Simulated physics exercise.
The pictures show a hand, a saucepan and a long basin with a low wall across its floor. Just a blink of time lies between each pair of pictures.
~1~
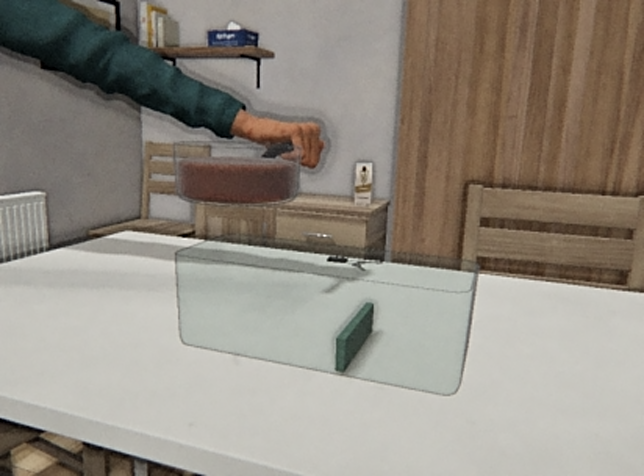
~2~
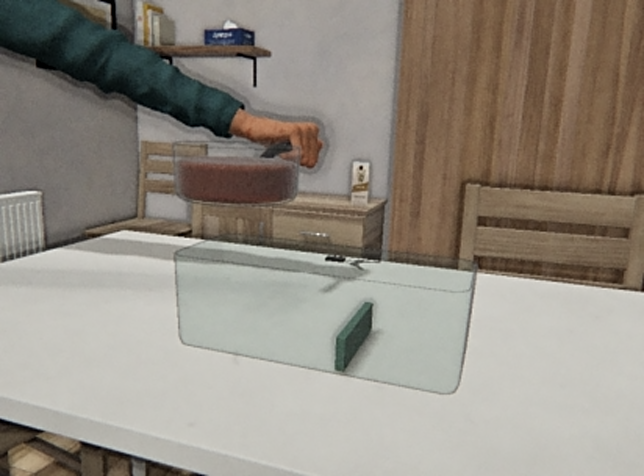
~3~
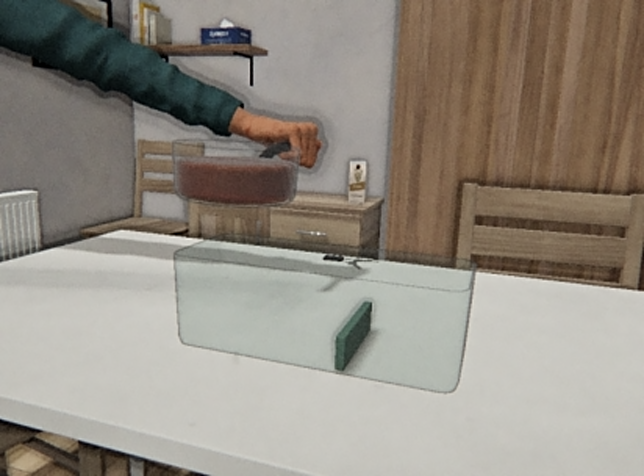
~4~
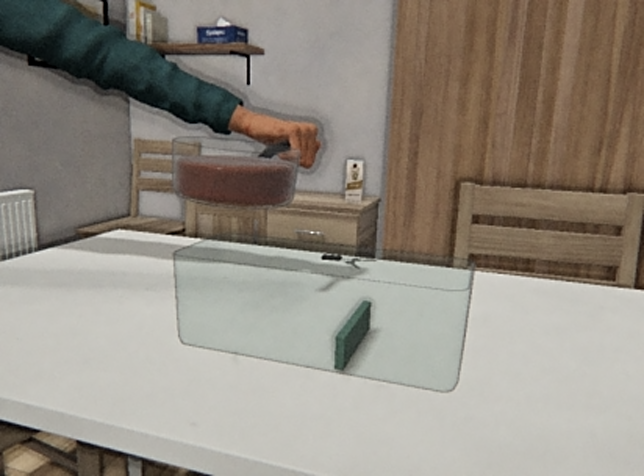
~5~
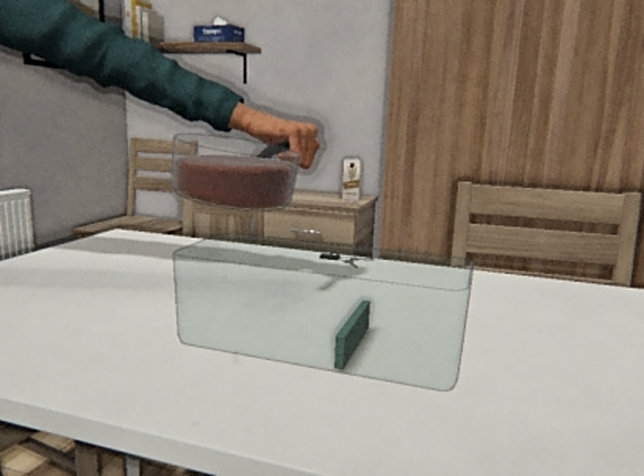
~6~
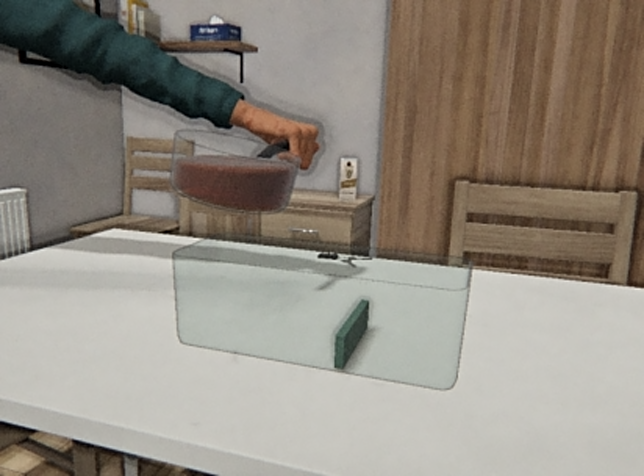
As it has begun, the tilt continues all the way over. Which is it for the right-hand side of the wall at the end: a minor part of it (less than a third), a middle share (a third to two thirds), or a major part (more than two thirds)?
It holds a minor part.
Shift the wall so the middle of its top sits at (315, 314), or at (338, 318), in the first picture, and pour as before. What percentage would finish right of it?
In turn 65 and 35 in a hundred.
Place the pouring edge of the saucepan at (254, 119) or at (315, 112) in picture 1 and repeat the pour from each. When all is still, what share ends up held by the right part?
10 % and 50 %.
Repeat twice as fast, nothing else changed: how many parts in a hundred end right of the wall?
Close to 10 per cent.
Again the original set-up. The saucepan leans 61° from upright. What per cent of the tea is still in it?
Around 55 percent remains.
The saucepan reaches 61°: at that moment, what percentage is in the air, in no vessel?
It comes to 25 per cent or so.
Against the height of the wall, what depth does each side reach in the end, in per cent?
The left comes to 60 % and the right to 10 %.
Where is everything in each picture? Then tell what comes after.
The first picture shows tilt 0°; pouring edge (296, 150); surface from (189, 158) to (295, 165); the long basin's rim runs from (201, 244) to (475, 278); the wall's top is at (357, 320).
The second picture shows tilt 1°; pouring edge (295, 150); surface from (188, 158) to (295, 166).
The third picture shows tilt 2°; pouring edge (295, 152); surface from (188, 158) to (294, 166).
The fourth picture shows tilt 4°; pouring edge (295, 155); surface from (187, 158) to (293, 167).
The fifth picture shows tilt 8°; pouring edge (296, 159); surface from (187, 158) to (293, 167).
The sixth picture shows tilt 12°; pouring edge (296, 164); surface from (185, 158) to (294, 167).
A moment on, the saucepan is tipped part way and 56 per cent is still to pour, 17 is left of the wall and 0 right of it.
Next, the saucepan is tipped on its side and 12 per cent is still to pour, 79 is left of the wall and 4 right of it.
Then the saucepan is tipped on its side and 1 per cent is still to pour, 92 is left of the wall and 5 right of it.
Later the saucepan is tipped on its side and 0 per cent is still to pour, 93 is left of the wall and 6 right of it.
At rest 93 per cent lies left of the wall, 6 right of it and 1 outside.
